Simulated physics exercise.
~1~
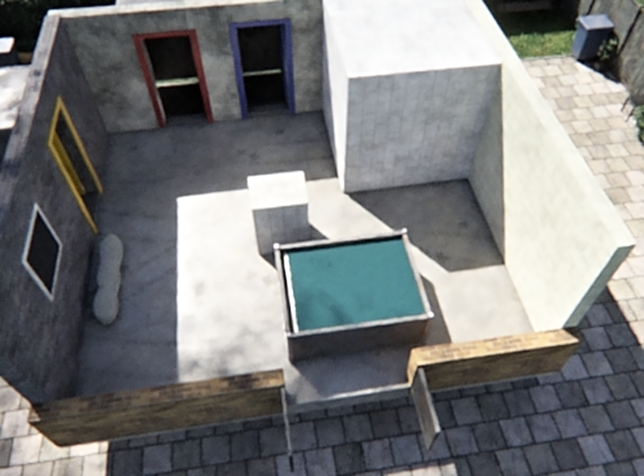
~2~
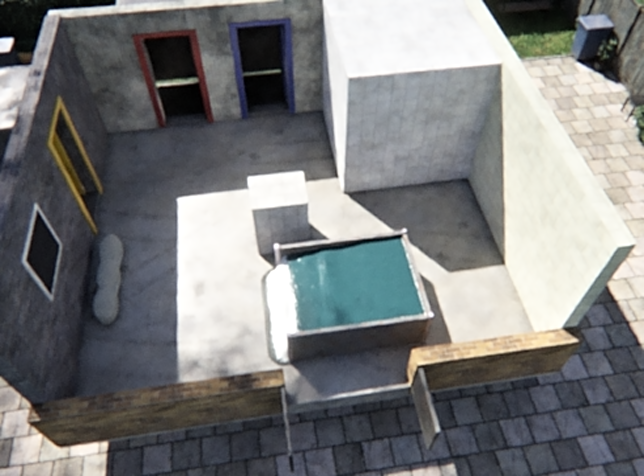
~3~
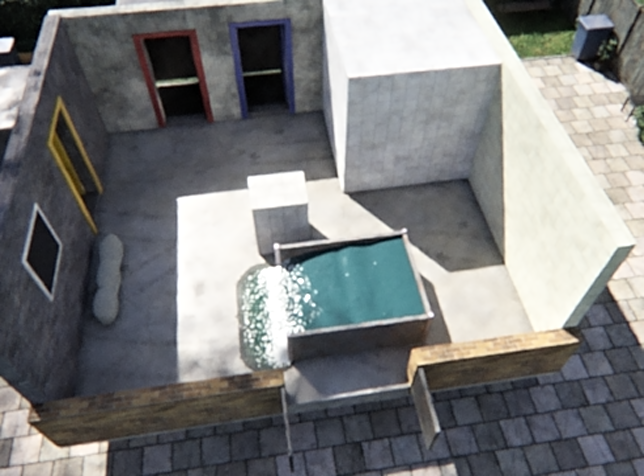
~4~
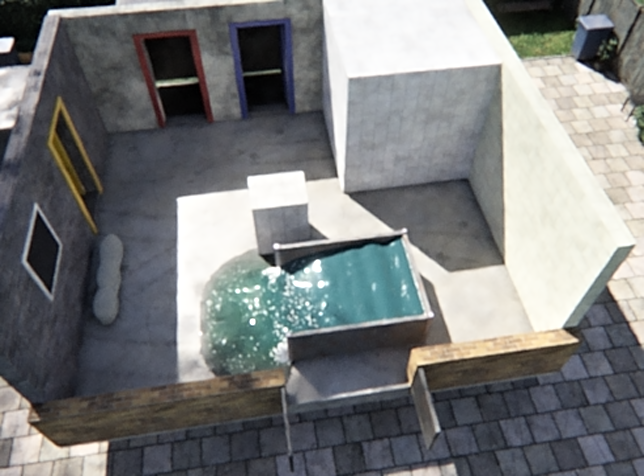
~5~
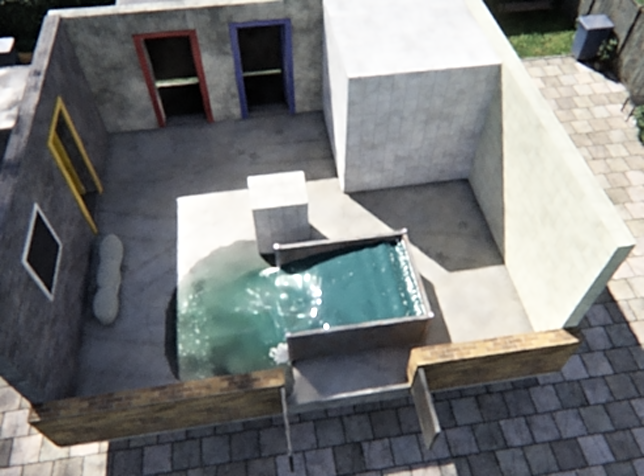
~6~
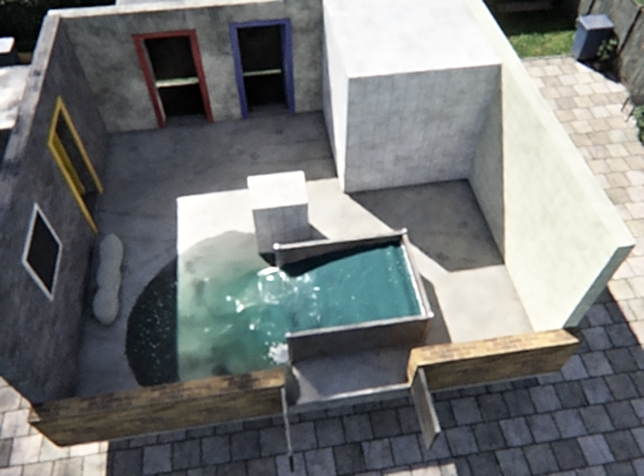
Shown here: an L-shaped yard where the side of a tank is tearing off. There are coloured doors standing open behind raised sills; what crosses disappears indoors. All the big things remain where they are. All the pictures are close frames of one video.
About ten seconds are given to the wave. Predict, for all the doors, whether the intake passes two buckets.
My prediction: At the red door it passes two buckets; at the yellow door it does not pass two; at the blue door it does not pass two.
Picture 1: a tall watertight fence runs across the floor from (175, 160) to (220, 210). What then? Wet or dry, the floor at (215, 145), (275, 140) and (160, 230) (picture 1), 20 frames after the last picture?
Spared, spared, then submerged.
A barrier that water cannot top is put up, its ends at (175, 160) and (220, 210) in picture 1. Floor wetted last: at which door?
That's the blue-painted one.
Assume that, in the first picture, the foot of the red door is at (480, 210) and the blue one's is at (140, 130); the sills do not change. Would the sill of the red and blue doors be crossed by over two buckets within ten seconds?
Well, the red door comes up short, but the blue door tops the limit.
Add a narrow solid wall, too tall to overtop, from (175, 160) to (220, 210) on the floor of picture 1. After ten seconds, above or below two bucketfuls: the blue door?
On my reading, the blue door stays short.
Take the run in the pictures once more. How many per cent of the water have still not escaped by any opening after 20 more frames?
Around 100 percent.
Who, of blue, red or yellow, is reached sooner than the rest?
That is the yellow door.
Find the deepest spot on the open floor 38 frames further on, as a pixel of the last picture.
Somewhere around (321, 110).
A moment on, water covers 30 % of the floor; the red door not reached, the yellow door not reached, the blue door not reached.
Next, water covers 35 % of the floor; the red door not reached, the yellow door wet at the sill, nothing in, the blue door not reached.
Then, water covers 45 % of the floor; the red door wet at the sill, nothing in, the yellow door under two buckets in, the blue door not reached.
Later, water covers 70 % of the floor; the red door over two buckets in, the yellow door under two buckets in, the blue door wet at the sill, nothing in.
In the end, water covers 85 % of the floor; the red door over two buckets in, the yellow door under two buckets in, the blue door under two buckets in.
